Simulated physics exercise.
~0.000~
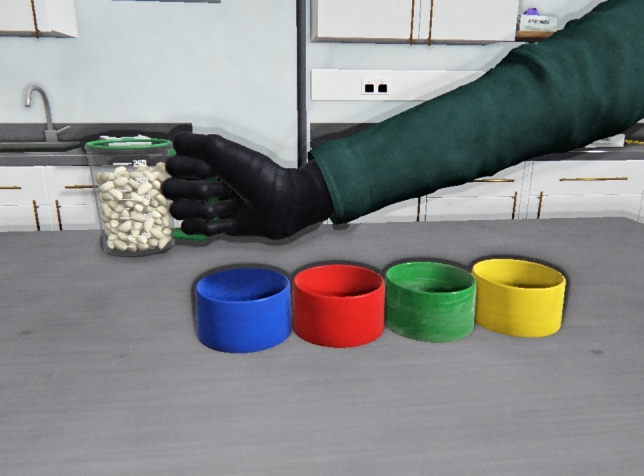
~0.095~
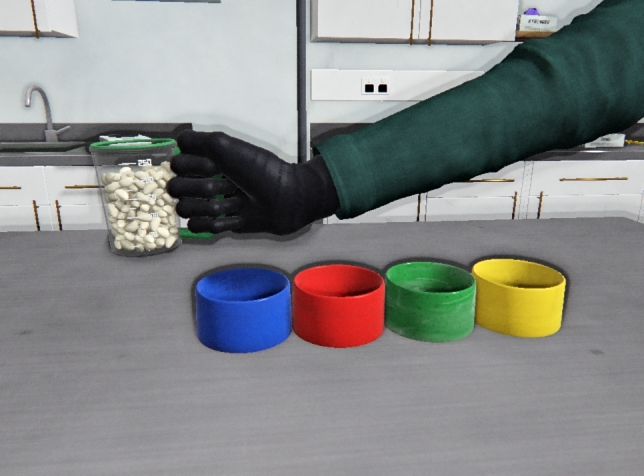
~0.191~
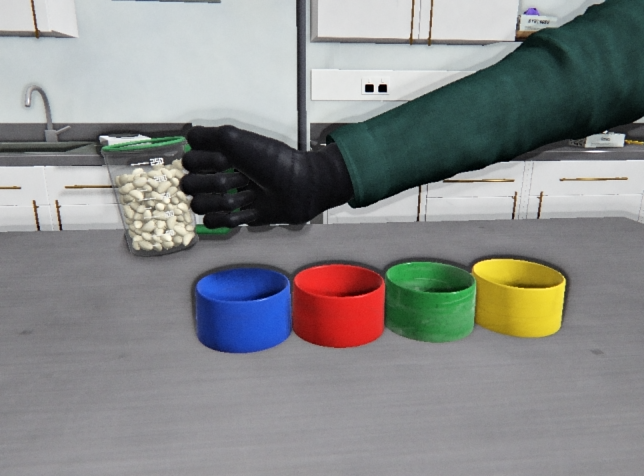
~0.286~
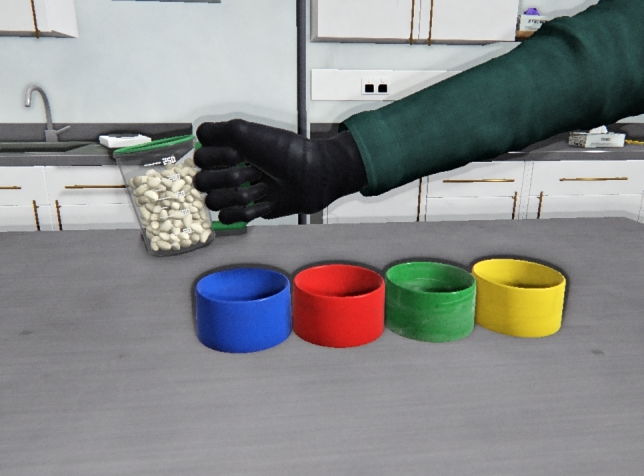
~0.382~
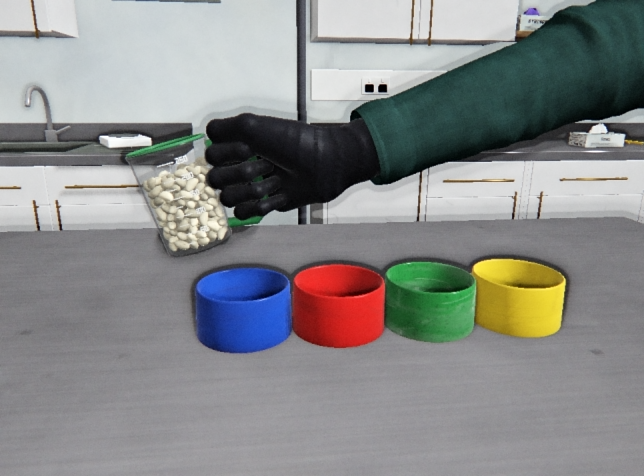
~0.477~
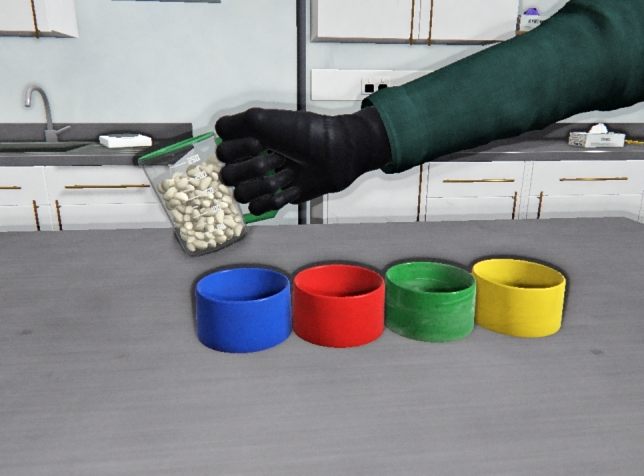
A black-gloved hand on a green-sleeved arm reaches in from the right, gripping a clear cup of white beans above a grey table in a kitchen, seen from a fixed, slightly raised view. Four round dishes, blue, red, green and yellow from left to right, sit in a row below. The hand carries the cup rightward toward the blue dish, steadily tilting it, while the dishes stay still.
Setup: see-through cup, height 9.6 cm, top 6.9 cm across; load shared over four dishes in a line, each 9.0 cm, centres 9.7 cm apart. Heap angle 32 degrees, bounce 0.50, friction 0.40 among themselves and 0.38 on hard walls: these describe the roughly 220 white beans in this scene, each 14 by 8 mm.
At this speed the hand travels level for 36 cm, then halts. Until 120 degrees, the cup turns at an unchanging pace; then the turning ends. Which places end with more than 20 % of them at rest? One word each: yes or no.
Red dish: No; blue dish: No; green dish: Yes; yellow dish: No; counter: No.
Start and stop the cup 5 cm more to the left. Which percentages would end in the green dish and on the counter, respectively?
Green 50, counter 10.
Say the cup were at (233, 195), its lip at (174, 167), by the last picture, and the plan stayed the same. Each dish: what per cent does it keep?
In the end red holds 0, blue holds 0, green holds 100, yellow holds 0.
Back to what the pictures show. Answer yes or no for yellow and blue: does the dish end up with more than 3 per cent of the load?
Checking yellow: It falls short; checking blue: It falls short.
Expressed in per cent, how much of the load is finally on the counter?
Some 5 per cent.
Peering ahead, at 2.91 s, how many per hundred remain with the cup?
About 5 percent.
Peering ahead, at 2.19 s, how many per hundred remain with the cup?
Some 95 per cent of the load.
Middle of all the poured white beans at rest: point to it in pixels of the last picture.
Approximately (427, 303) in the last view.
After 1.51 s, tilt 67 degrees; cup holds 100 %.
Then, at 2.19 s, tilt 99 degrees; cup holds 95 %, red 5 %.
After 2.91 s, tilt 120 degrees; cup holds 5 %, red 10 %, green 85 %.
By 3.6 s all is still; red 10 %, blue 0 %, green 90 %, yellow 0 %, counter 5 %.
